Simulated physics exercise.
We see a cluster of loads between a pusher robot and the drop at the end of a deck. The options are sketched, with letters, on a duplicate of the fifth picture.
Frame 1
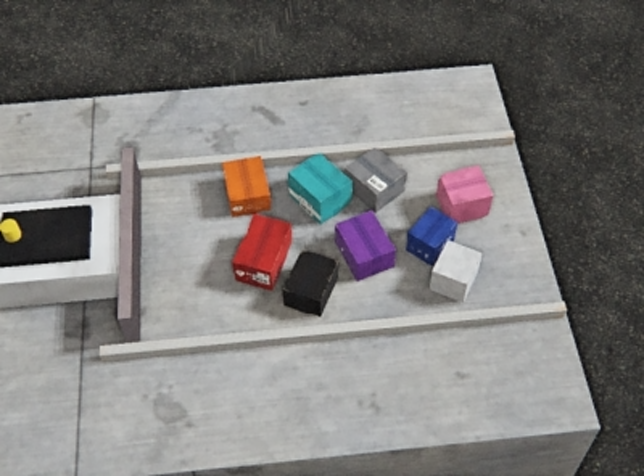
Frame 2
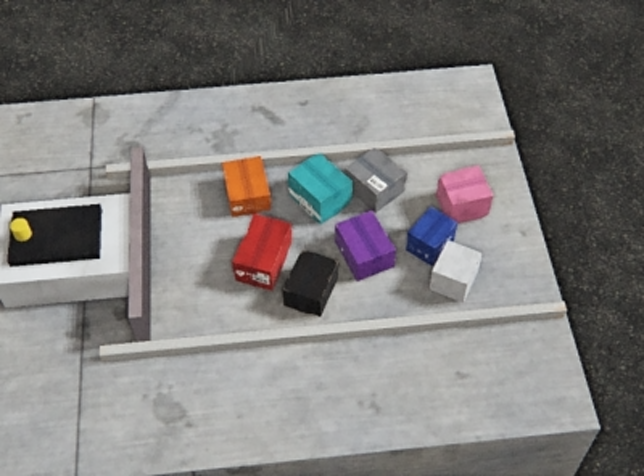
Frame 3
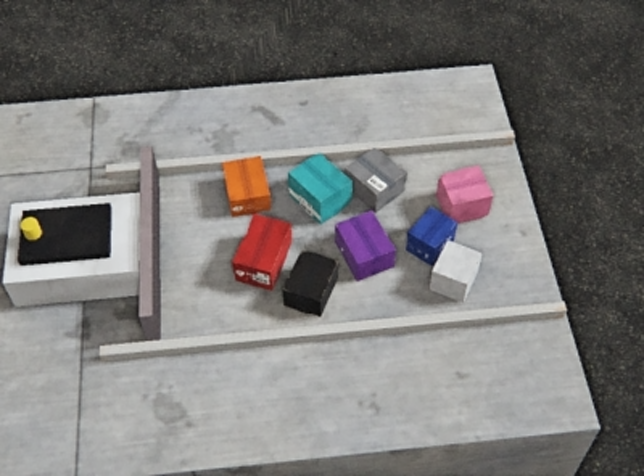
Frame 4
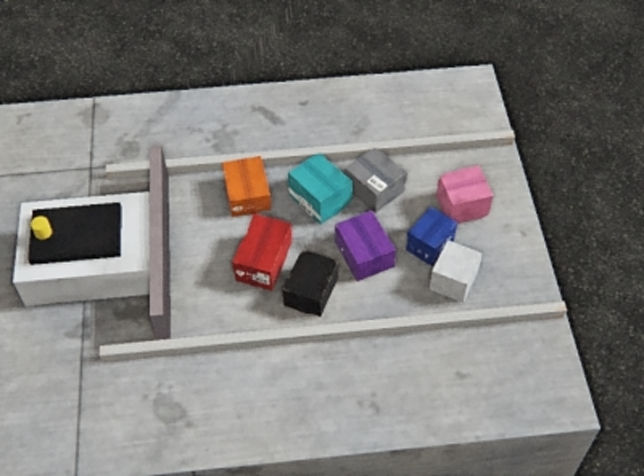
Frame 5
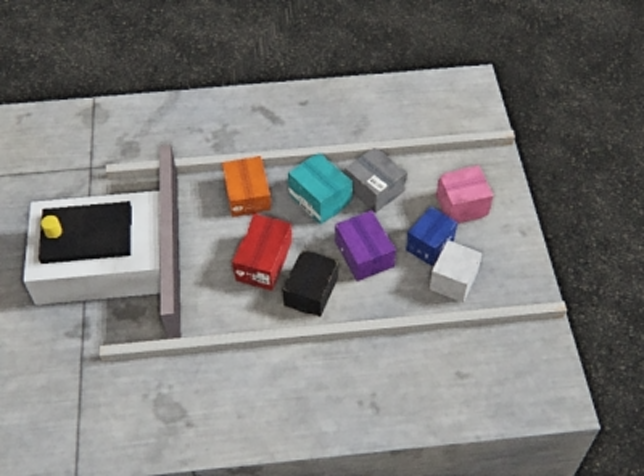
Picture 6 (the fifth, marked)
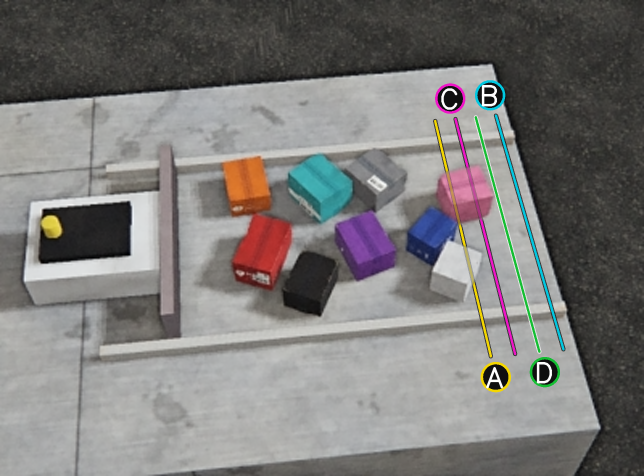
On a concrete deck, a white pusher robot with a wide blade creeping right toward a cluster of motionless coloured boxes.
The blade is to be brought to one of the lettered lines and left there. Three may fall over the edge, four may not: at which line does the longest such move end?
Stop at A.
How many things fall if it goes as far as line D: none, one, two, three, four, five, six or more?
By then, six or more.
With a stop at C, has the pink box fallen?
By then, yes.
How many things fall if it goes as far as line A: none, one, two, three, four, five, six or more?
By then, three.
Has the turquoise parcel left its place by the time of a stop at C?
Yes.
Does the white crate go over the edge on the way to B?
Yes.
On the copy, A at (461, 228); B at (527, 222); C at (483, 226); D at (505, 224).
On A. First, robot (202, 221); grey box (384, 178); orange box (297, 182).
Then, robot (308, 211); pink box (516, 202); blue box (493, 229).
Finally, robot (390, 204); pink box over the edge; grey box over the edge; three fallen.
By contrast, B drops nine; C drops six; D drops six.
